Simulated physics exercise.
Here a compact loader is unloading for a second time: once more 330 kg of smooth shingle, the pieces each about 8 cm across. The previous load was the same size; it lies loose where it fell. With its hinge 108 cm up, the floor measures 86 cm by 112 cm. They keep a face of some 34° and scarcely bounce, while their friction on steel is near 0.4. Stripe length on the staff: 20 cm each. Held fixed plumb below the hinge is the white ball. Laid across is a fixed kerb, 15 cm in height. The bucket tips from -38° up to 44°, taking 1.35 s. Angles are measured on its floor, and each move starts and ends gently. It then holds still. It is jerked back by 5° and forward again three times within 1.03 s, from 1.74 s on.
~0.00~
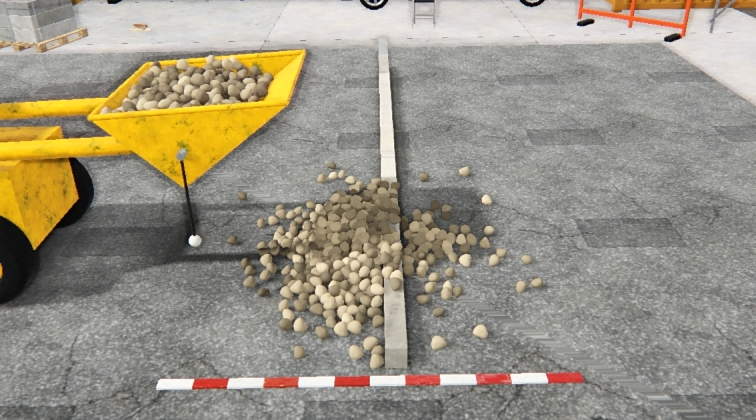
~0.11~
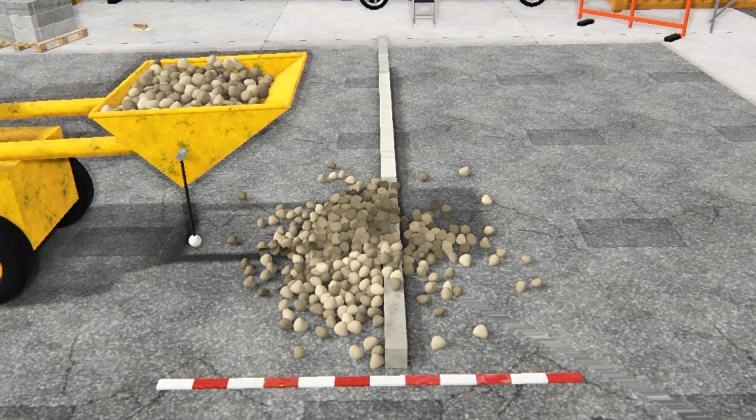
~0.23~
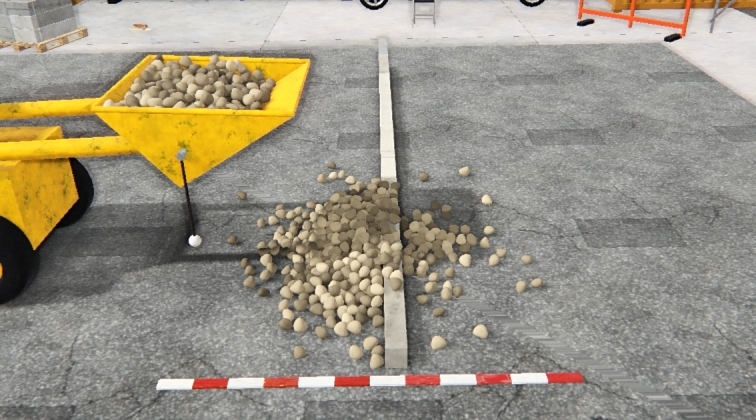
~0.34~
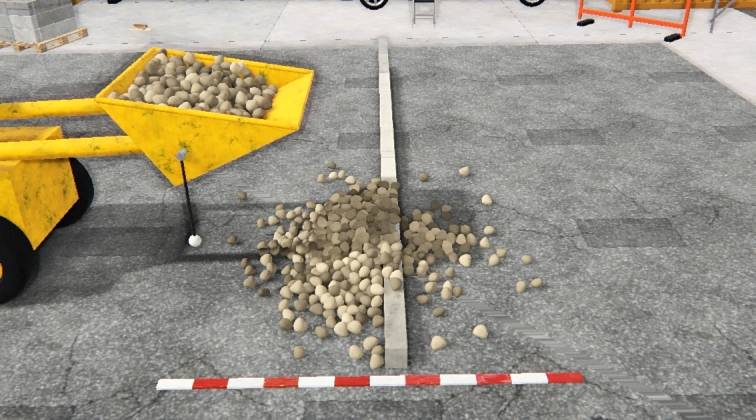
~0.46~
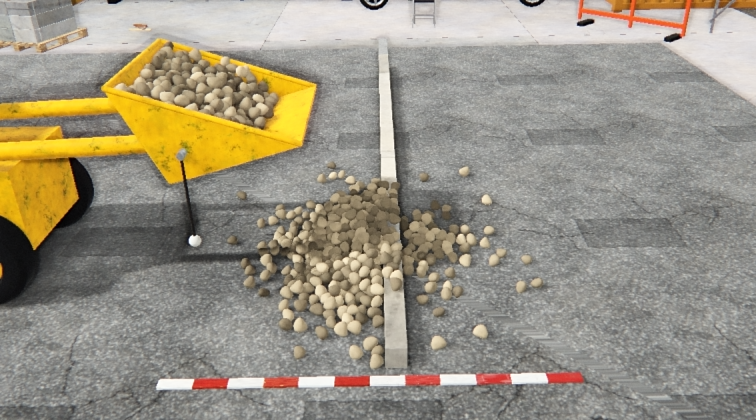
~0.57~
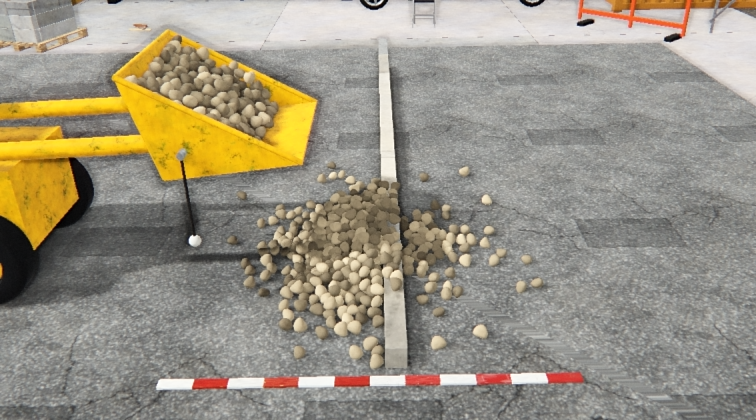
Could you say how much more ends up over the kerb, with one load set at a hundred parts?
I'd put it at 0 parts in every hundred.
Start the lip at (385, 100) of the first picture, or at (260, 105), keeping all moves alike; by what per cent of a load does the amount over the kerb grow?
First place: Roughly 75 %; second place: Roughly 0 %.
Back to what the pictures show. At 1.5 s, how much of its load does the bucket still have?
That works out to about 30 %.
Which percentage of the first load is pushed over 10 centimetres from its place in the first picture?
I'd say roughly 10 per cent of them.
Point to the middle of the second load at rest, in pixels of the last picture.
The middle ends up near (313, 239).
After 1.0 s the floor is at 31°; in per cent of one load, 99 in the bucket, 86 on this side of the kerb, 15 over the kerb; the foremost stones are at (504, 250).
After 1.5 s the floor is at 44°; in per cent of one load, 28 in the bucket, 158 on this side of the kerb, 15 over the kerb; the foremost stones are at (504, 250).
After 3.2 s the floor is at 44°; in per cent of one load, 0 in the bucket, 185 on this side of the kerb, 15 over the kerb; the foremost stones are at (504, 250).
After 5.9 s the floor is at 44°; in per cent of one load, 0 in the bucket, 185 on this side of the kerb, 15 over the kerb; the foremost stones are at (504, 250). Net gain over the kerb, 0.
